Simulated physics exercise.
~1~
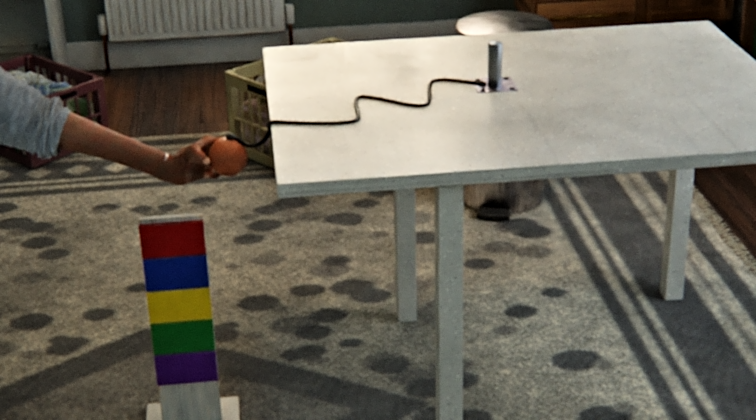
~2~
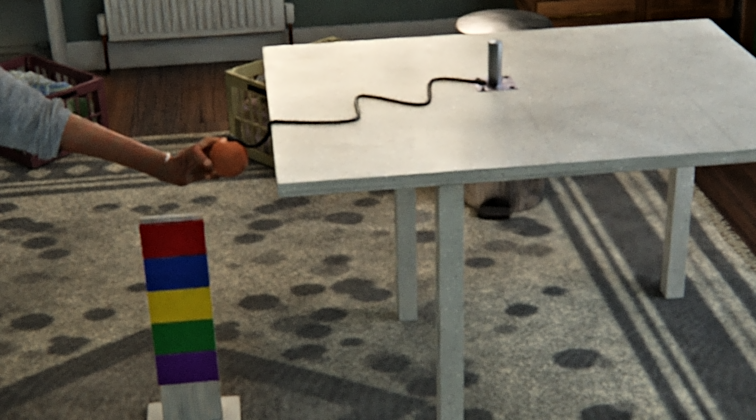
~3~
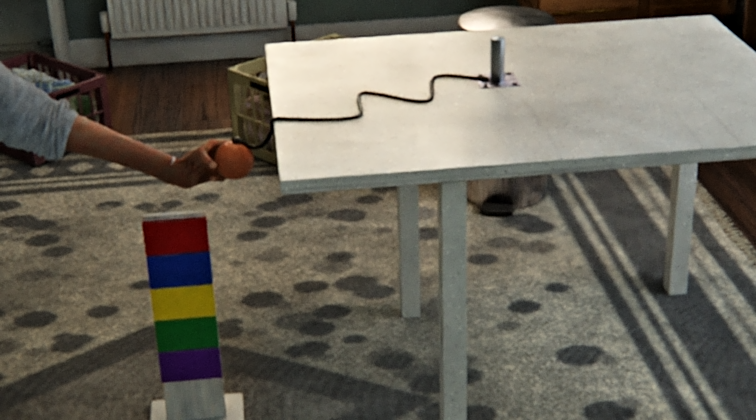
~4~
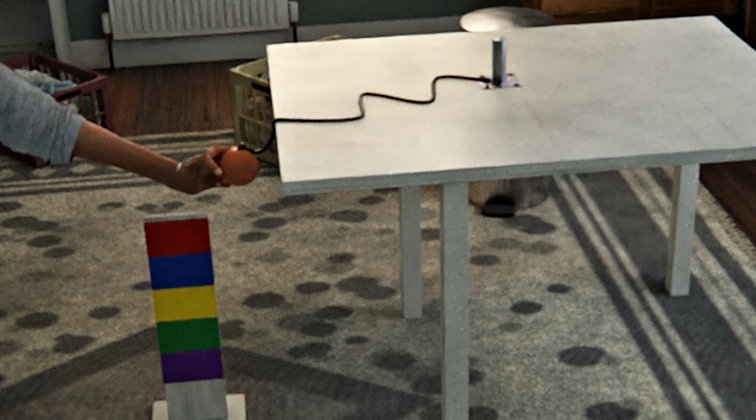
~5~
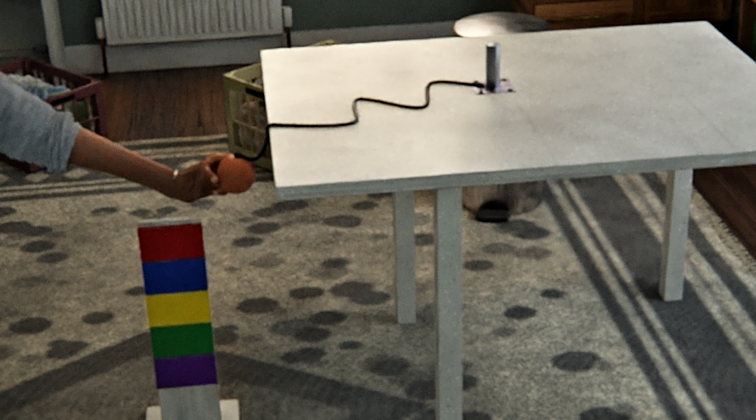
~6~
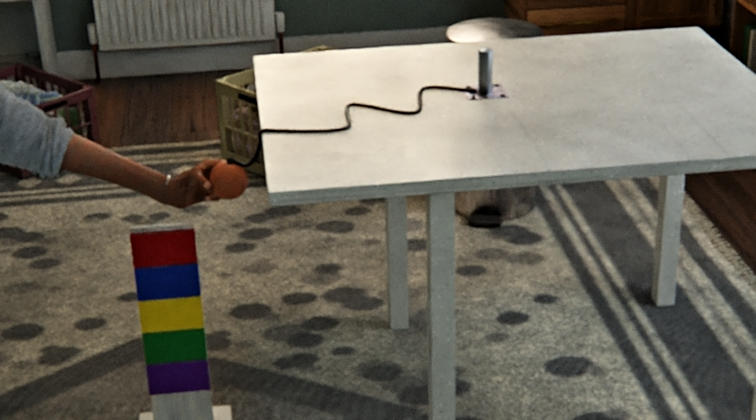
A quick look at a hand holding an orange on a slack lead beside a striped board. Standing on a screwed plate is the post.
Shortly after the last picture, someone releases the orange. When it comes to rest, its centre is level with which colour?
The yellow one.
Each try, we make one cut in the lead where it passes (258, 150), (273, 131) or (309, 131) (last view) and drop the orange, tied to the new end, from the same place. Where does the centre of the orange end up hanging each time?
Estimated positions in order: (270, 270); (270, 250); (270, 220).
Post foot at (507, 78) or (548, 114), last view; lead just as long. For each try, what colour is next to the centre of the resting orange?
Case by case: Blue, then blue.
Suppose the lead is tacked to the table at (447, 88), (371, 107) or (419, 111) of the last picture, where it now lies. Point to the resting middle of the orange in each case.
The three spots are (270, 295), (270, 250) and (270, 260), in that order.
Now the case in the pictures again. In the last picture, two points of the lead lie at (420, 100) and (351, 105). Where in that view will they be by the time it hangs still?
Roughly (392, 104) for the first and (288, 120) for the second.
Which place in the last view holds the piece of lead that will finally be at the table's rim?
Look close to (347, 115) - that's the one.
Early on, orange near (278, 304); level with yellow.
Midway, orange near (269, 304); level with yellow.
Finally, orange near (273, 304); level with yellow. Its centre hangs level with the yellow band.
